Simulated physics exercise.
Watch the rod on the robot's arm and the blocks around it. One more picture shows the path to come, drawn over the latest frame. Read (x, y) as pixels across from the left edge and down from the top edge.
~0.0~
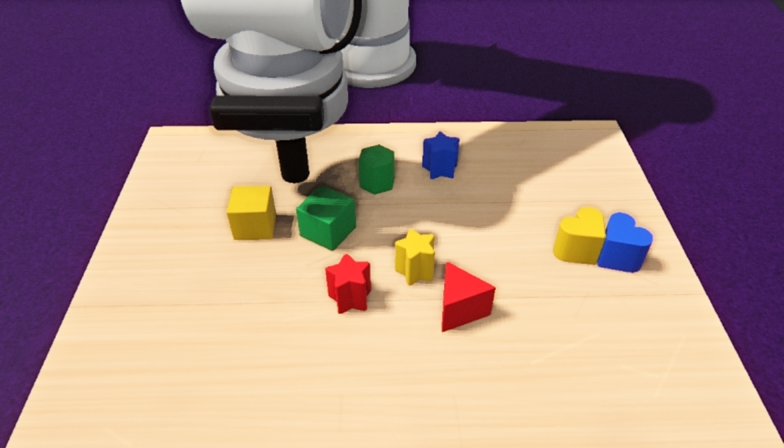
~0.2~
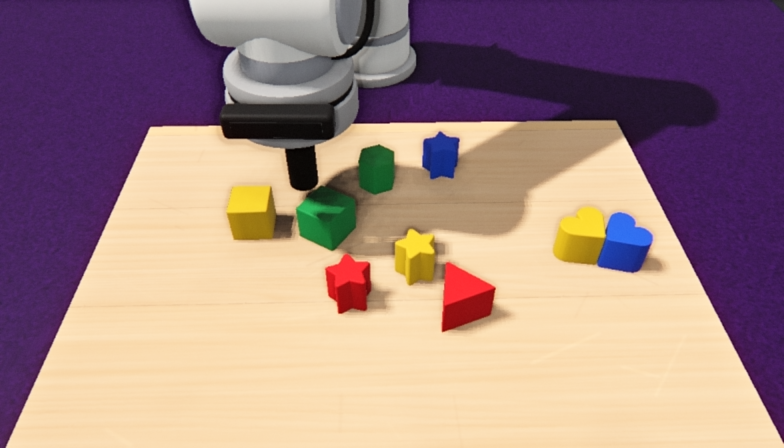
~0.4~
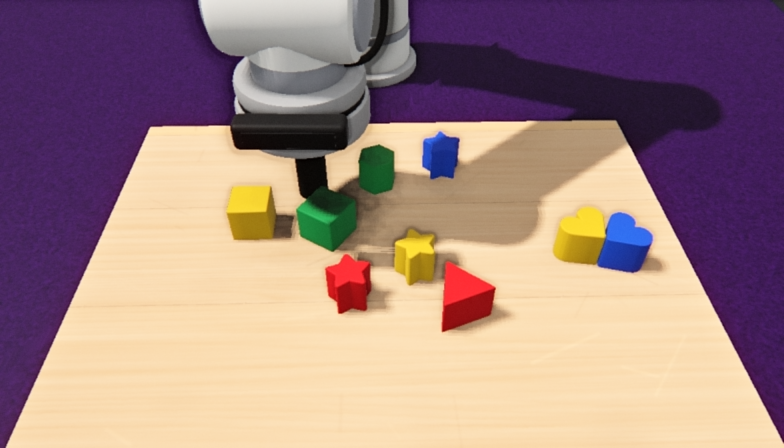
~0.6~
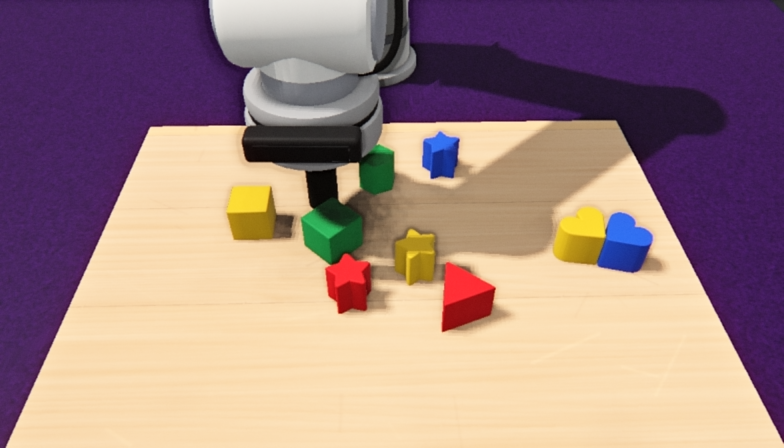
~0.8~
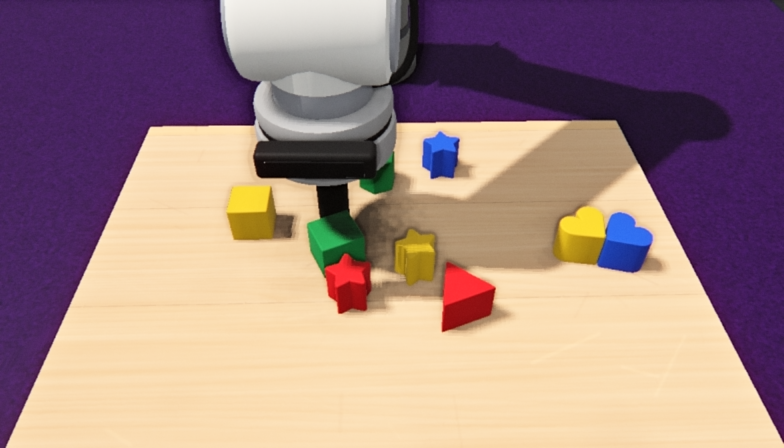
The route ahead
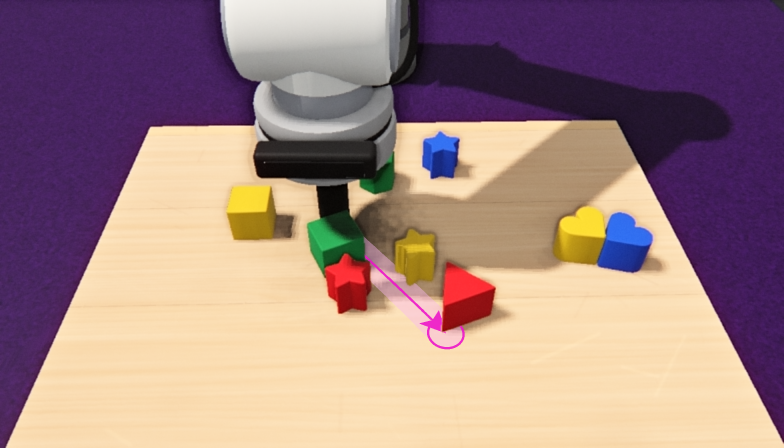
In this clip, a robot arm above a wooden board of colored blocks lowers its black rod toward the viewer and slightly right, then pushes the green cube a short way toward the red star while the other blocks stay put.
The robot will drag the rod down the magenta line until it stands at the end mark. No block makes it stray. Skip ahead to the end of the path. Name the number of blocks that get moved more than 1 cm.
Count: Three or more.
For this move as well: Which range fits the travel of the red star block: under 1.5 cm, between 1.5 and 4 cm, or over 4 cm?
It goes a little way, 1.5 to 4 cm.
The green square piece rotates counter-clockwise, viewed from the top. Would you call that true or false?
Verdict: False.
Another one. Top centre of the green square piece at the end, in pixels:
That would be at about pixel (344, 258).
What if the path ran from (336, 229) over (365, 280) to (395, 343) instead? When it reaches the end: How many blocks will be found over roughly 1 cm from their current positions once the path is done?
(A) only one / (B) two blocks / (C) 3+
The one that fits is B, two blocks.
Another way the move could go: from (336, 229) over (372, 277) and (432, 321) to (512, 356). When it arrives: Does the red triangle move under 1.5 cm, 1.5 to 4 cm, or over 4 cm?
It shifts 1.5 to 4 cm.
Drawn move, from (336, 229) directly to (446, 333).
The first path, step by step. One third of the way, rod (369, 246); green square piece (343, 256), turned 70° clockwise; red star block (342, 293), turned 30° anticlockwise.
Two thirds of the way, rod (407, 281); green square piece (344, 258), turned 75° clockwise; red star block (341, 295), turned 35° anticlockwise; yellow star block (434, 250), turned 70° anticlockwise.
At the end, rod (447, 319); green square piece (344, 258), turned 75° clockwise; red star block (341, 295), turned 35° anticlockwise; yellow star block (435, 251), turned 80° anticlockwise; red triangle (479, 292), turned 35° anticlockwise.
